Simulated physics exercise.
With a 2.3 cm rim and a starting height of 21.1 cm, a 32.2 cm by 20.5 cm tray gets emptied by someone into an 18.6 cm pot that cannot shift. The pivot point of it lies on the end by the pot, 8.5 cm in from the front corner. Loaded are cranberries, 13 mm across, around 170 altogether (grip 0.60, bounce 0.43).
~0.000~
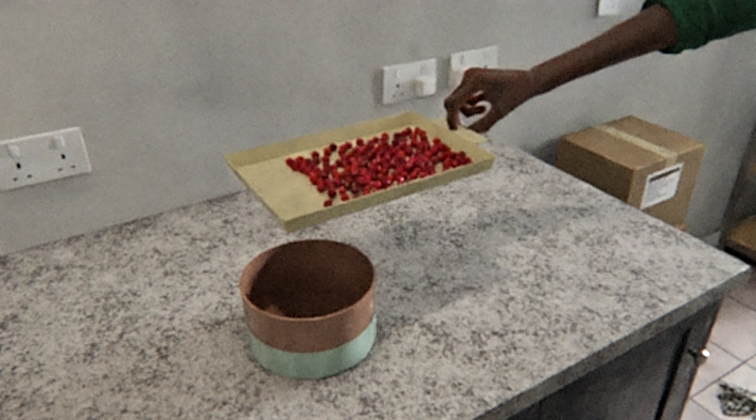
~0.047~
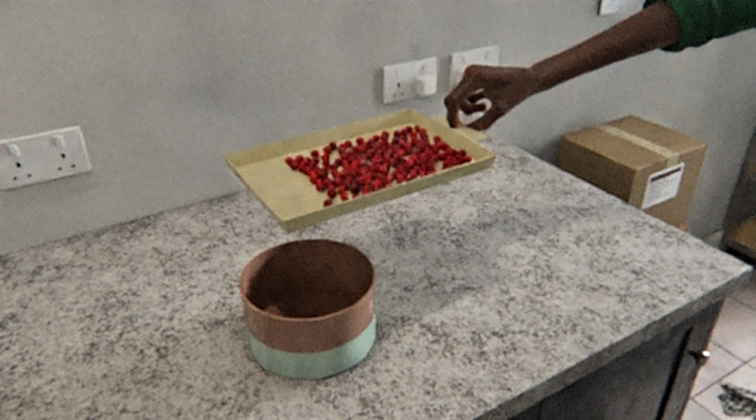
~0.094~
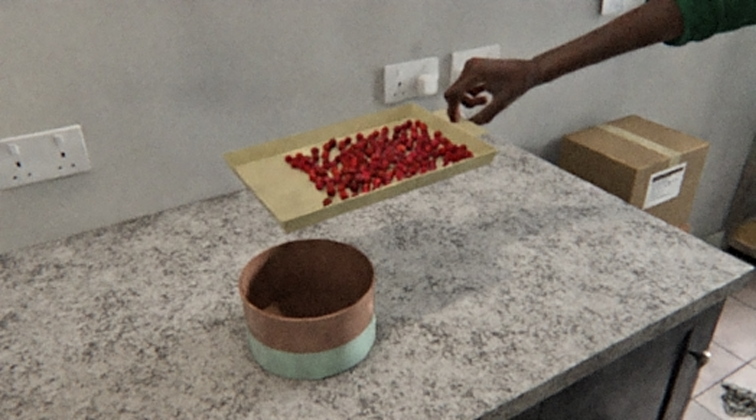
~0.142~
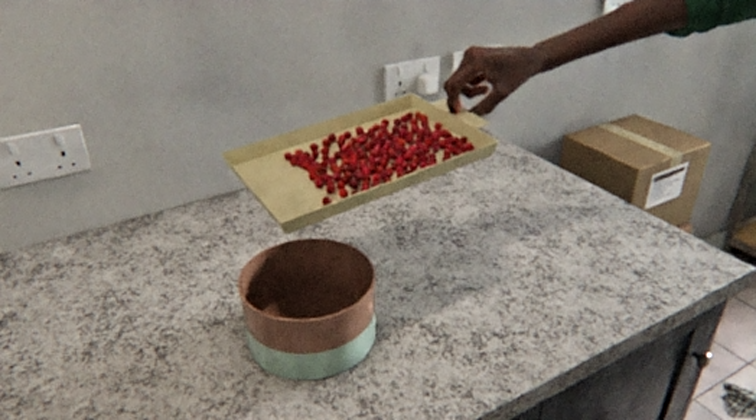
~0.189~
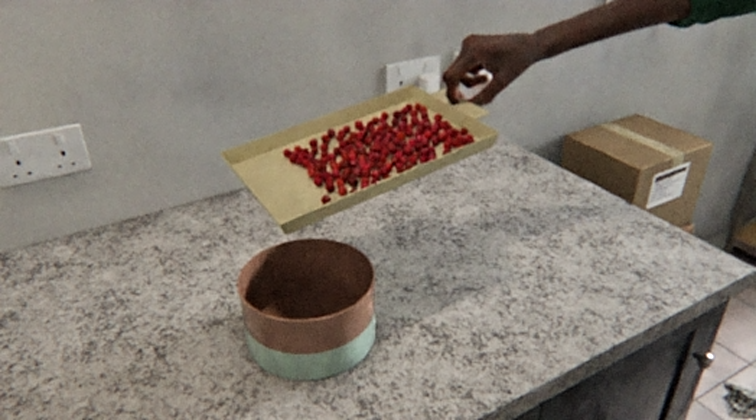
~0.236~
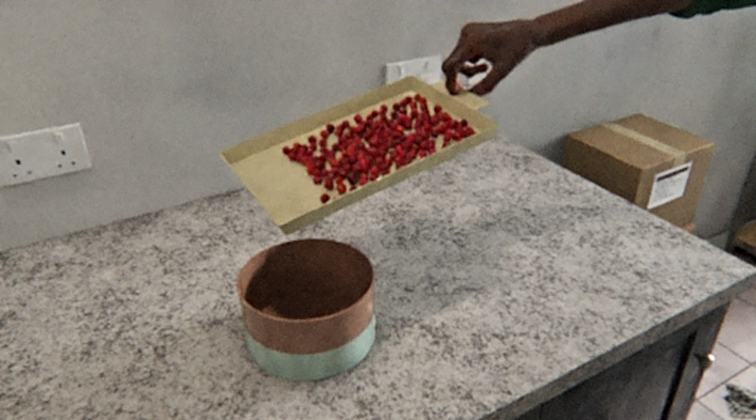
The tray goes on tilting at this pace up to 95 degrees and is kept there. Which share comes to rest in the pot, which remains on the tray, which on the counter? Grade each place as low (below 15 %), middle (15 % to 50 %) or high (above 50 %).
Pot - middle; left on the tray - low; counter - high.
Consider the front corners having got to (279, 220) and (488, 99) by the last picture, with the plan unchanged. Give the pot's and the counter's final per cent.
Split: Pot = 10, counter = 90.
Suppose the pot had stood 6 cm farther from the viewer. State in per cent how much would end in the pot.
About 5 %.
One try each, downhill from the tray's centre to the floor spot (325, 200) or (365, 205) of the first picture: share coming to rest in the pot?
Estimate: Some 75 % and some 75 % respectively.
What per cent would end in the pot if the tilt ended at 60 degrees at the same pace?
It would be near 0 per cent.
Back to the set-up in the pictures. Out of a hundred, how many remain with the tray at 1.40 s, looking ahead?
Estimate: Near 95 in a hundred.
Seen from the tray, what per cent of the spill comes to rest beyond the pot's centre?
That comes to roughly 100 percent.
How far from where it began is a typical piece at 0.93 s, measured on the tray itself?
About 11 cm.
After 0.93 s, tilt 50 degrees; the tray holds 100 %, the pot 0 %.
After 1.40 s, tilt 76 degrees; the tray holds 95 %, the pot 0 %.
Then, at 1.94 s, tilt 95 degrees; the tray holds 10 %, the pot 15 %.
In the end, at 2.8 s, pot 25 %, tray 0 %, counter 75 %.
